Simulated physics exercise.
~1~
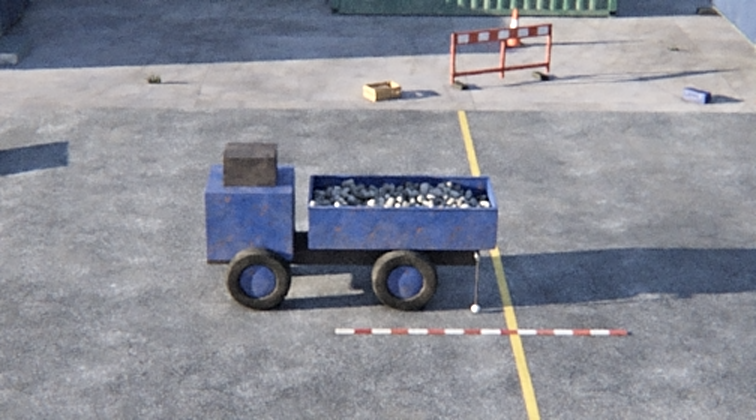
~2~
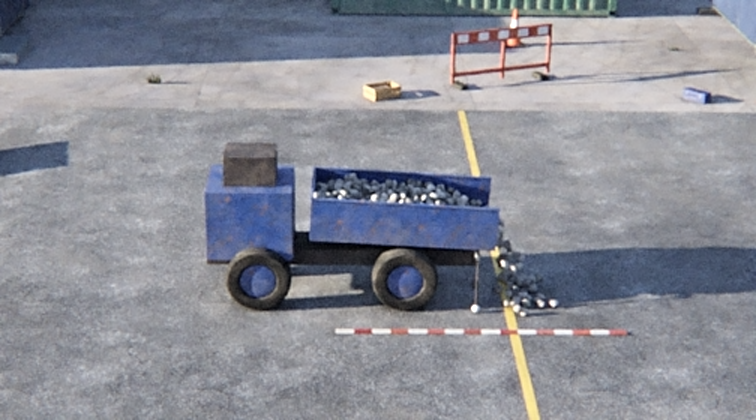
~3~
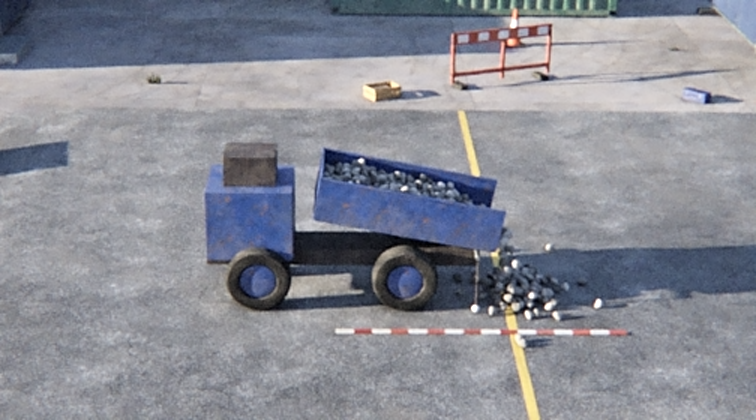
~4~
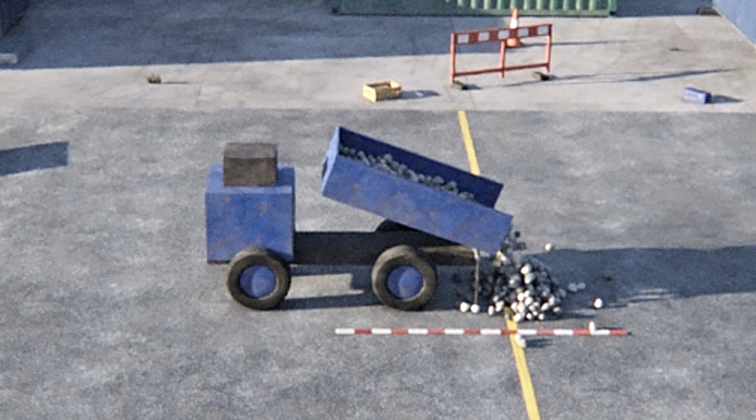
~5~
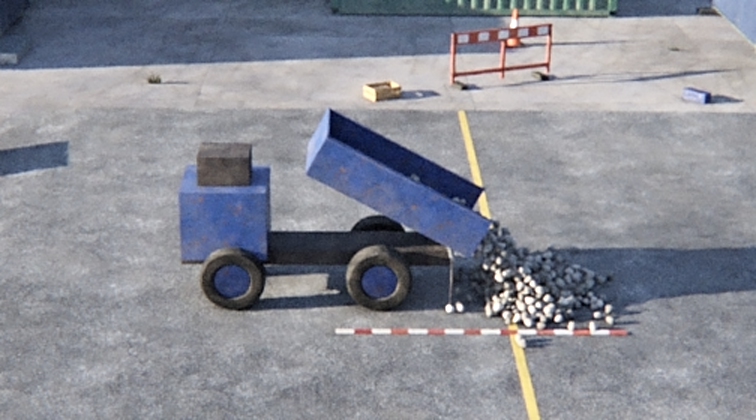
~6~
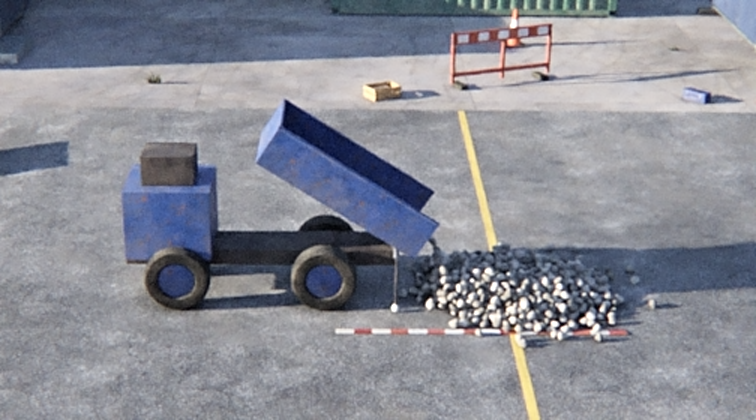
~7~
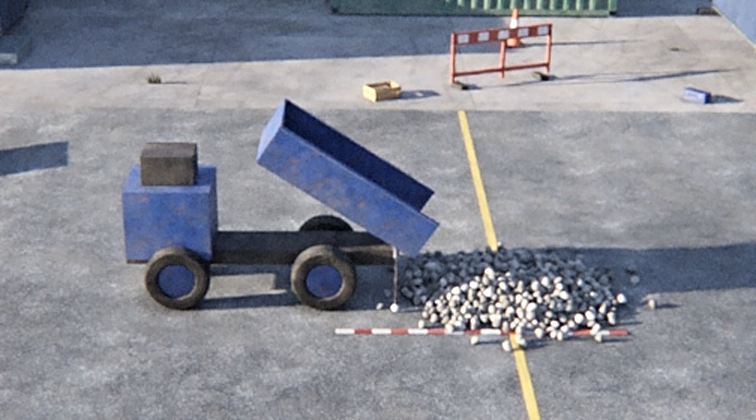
Blue toy-like dump truck tipping its bed, spilling grey stones across a yellow line, then pulling left and stopping, bed raised and empty.
